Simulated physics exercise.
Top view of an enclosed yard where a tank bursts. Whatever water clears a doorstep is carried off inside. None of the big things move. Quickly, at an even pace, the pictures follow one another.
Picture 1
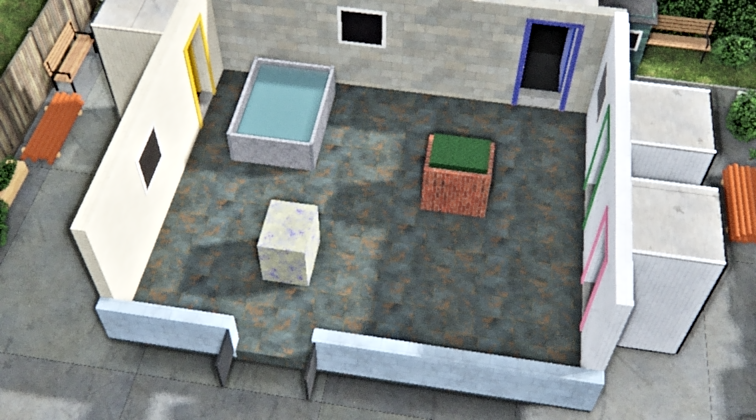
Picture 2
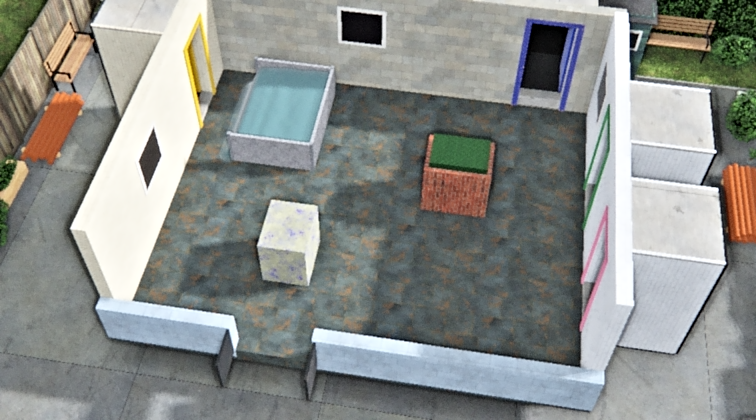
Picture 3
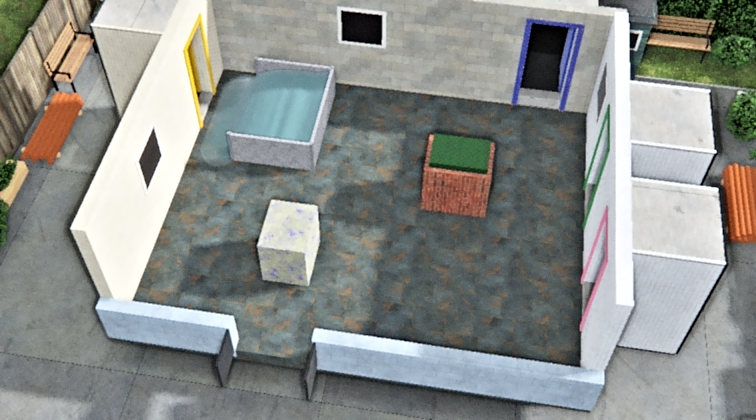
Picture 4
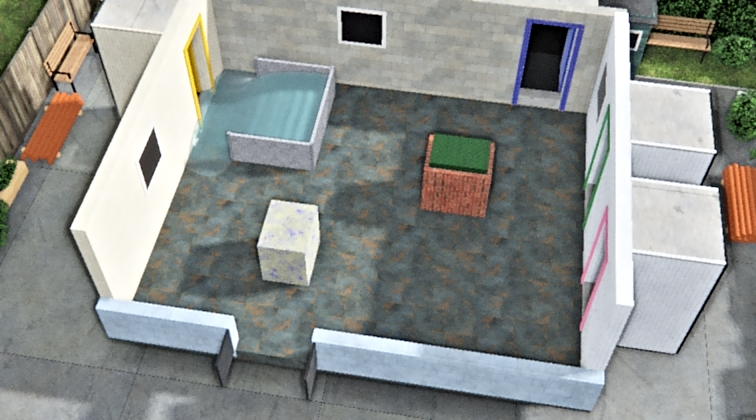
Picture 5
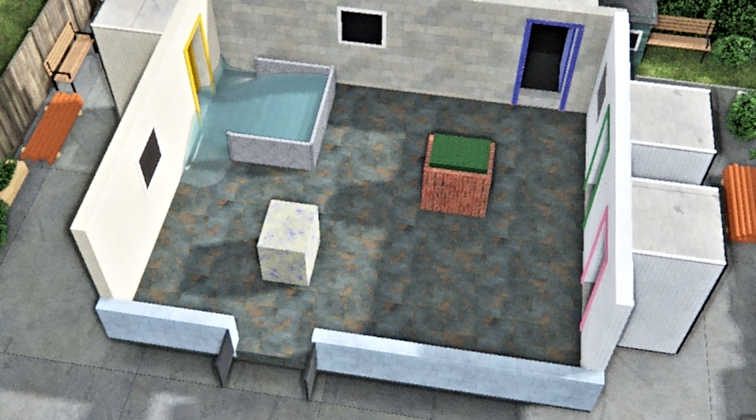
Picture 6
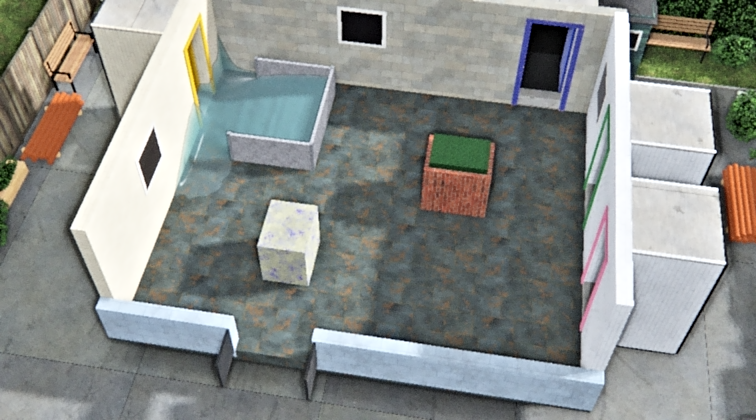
Water pouring from the left side of a gray tank, spreading to the yellow doorway and along the yard's white wall.
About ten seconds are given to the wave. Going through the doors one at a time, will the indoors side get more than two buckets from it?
Result: I expect the pink door to stay within two buckets, I expect the yellow door to go over the limit, I expect the green door to stay within two buckets, I expect the blue door to stay within two buckets.
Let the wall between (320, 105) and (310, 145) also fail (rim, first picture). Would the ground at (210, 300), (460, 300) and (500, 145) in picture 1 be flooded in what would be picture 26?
In the order you gave them, I get still bare, drenched, drenched.
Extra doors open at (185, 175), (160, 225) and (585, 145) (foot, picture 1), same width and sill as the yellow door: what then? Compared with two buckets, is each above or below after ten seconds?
Taking the new doors in the order given: The first tops it, the second comes up short, the third comes up short.
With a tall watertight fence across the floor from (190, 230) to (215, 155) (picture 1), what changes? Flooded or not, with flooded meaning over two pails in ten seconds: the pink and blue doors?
With the barrier up, the pink one remains short of it and the blue one remains short of it.
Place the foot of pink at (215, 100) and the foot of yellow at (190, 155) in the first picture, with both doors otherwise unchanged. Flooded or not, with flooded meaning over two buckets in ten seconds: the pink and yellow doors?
Note - the pink door ends up above it; the yellow door ends up above it.
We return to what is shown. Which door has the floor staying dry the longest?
Result: The pink one.
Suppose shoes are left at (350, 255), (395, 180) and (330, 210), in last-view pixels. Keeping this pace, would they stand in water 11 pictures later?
Result, in the order given: Not wetted / not wetted / not wetted.
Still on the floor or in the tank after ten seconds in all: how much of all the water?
Near 66 percent, give or take.
A moment on, water covers 10 % of the floor; the pink door not reached, the yellow door far over two buckets in, the green door not reached, the blue door not reached.
Next, water covers 25 % of the floor; the pink door not reached, the yellow door far over two buckets in, the green door not reached, the blue door not reached.
Then, water covers 35 % of the floor; the pink door not reached, the yellow door far over two buckets in, the green door not reached, the blue door wet at the sill, nothing in.
Later, water covers 45 % of the floor; the pink door not reached, the yellow door far over two buckets in, the green door wet at the sill, nothing in, the blue door wet at the sill, nothing in.
In the end, water covers 75 % of the floor; the pink door wet at the sill, nothing in, the yellow door far over two buckets in, the green door wet at the sill, nothing in, the blue door wet at the sill, nothing in.
